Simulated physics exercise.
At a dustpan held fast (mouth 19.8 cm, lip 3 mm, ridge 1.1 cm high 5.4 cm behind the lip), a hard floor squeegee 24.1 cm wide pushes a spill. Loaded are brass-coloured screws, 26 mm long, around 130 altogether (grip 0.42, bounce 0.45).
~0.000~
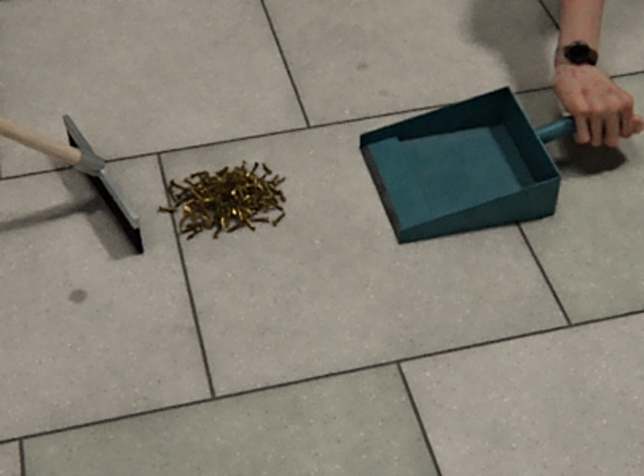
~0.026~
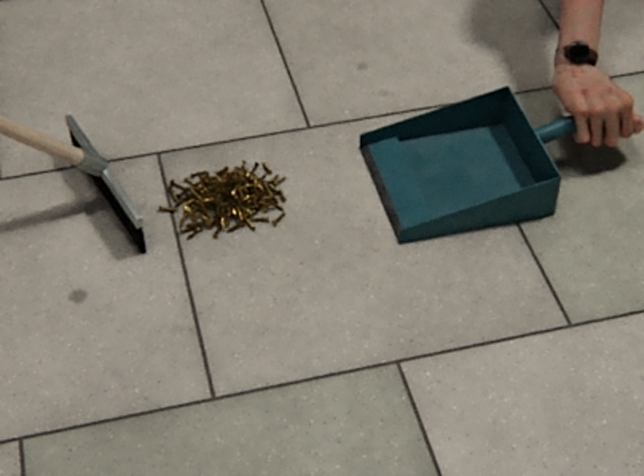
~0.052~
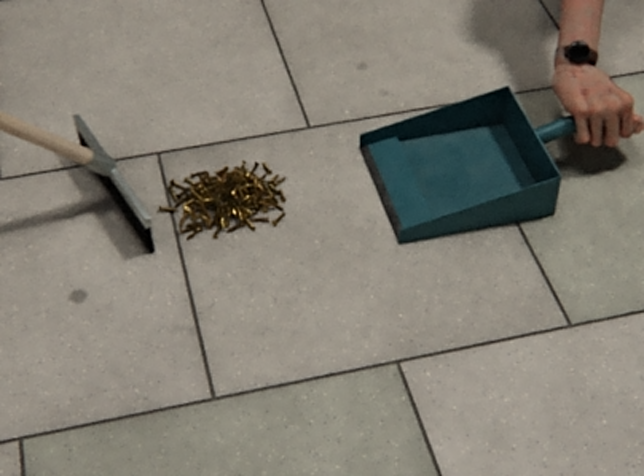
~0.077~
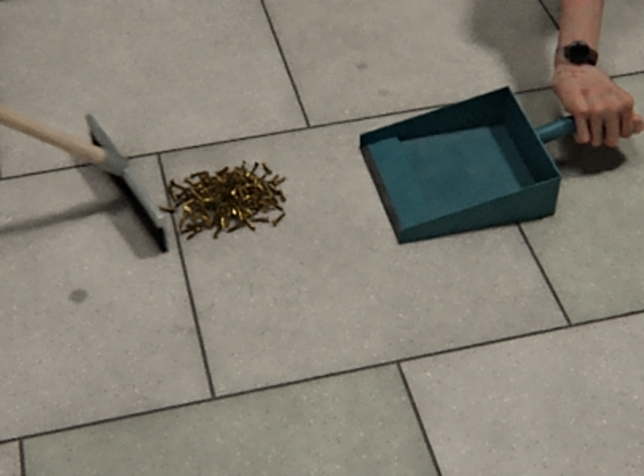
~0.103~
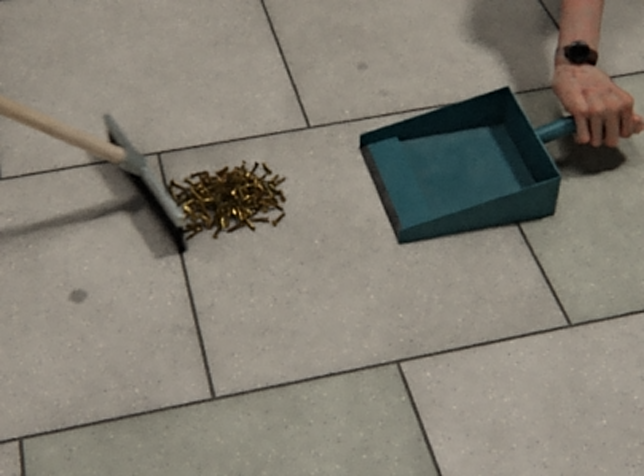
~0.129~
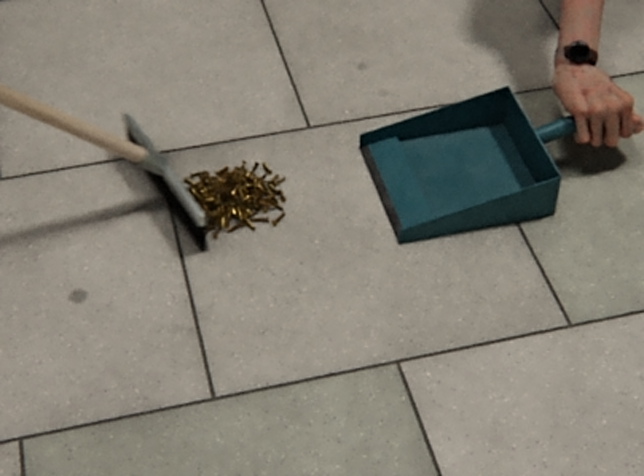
On a floor of large grey tiles, a small heap of brass-coloured screws lies between a squeegee on the left and a teal dustpan gripped by a hand on the right. The squeegee slides rightward, slowly and then faster, reaches the heap and presses into its left edge while the dustpan stays still.
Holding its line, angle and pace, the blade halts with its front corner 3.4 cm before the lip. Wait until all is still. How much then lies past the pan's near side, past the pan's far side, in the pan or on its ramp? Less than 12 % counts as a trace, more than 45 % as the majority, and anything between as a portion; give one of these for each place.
Past the pan's near side - a trace, past the pan's far side - a portion, in the pan or on its ramp - a portion.
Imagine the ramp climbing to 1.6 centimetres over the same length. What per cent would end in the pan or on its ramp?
25 %.
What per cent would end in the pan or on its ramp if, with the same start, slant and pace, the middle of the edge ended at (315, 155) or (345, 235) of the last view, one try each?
About 30 and 10 per cent.
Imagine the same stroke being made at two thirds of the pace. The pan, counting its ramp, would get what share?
I'd put it at roughly 10 per cent.
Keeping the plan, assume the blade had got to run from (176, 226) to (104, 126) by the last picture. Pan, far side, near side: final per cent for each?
That ends as pan 5, far 20, and near 0.
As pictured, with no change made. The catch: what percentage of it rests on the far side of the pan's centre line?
60 per cent.
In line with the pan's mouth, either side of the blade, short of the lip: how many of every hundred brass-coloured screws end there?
That works out near 45 percent.
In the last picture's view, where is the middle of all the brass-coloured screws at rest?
(364, 166) or so.
After 0.24 s, middle of the blade 17 cm from the lip; 0 % over the lip, far side 10 %, near side 0 %.
After 0.32 s, middle of the blade 9 cm from the lip; 0 % over the lip, far side 20 %, near side 0 %.
Then, at 0.54 s, middle of the blade 7 cm from the lip; 30 % over the lip, far side 25 %, near side 0 %.
At rest (1.7 s), near side 0 %, far side 25 %, pan 30 %, in front of the lip or behind the blade 45 %.
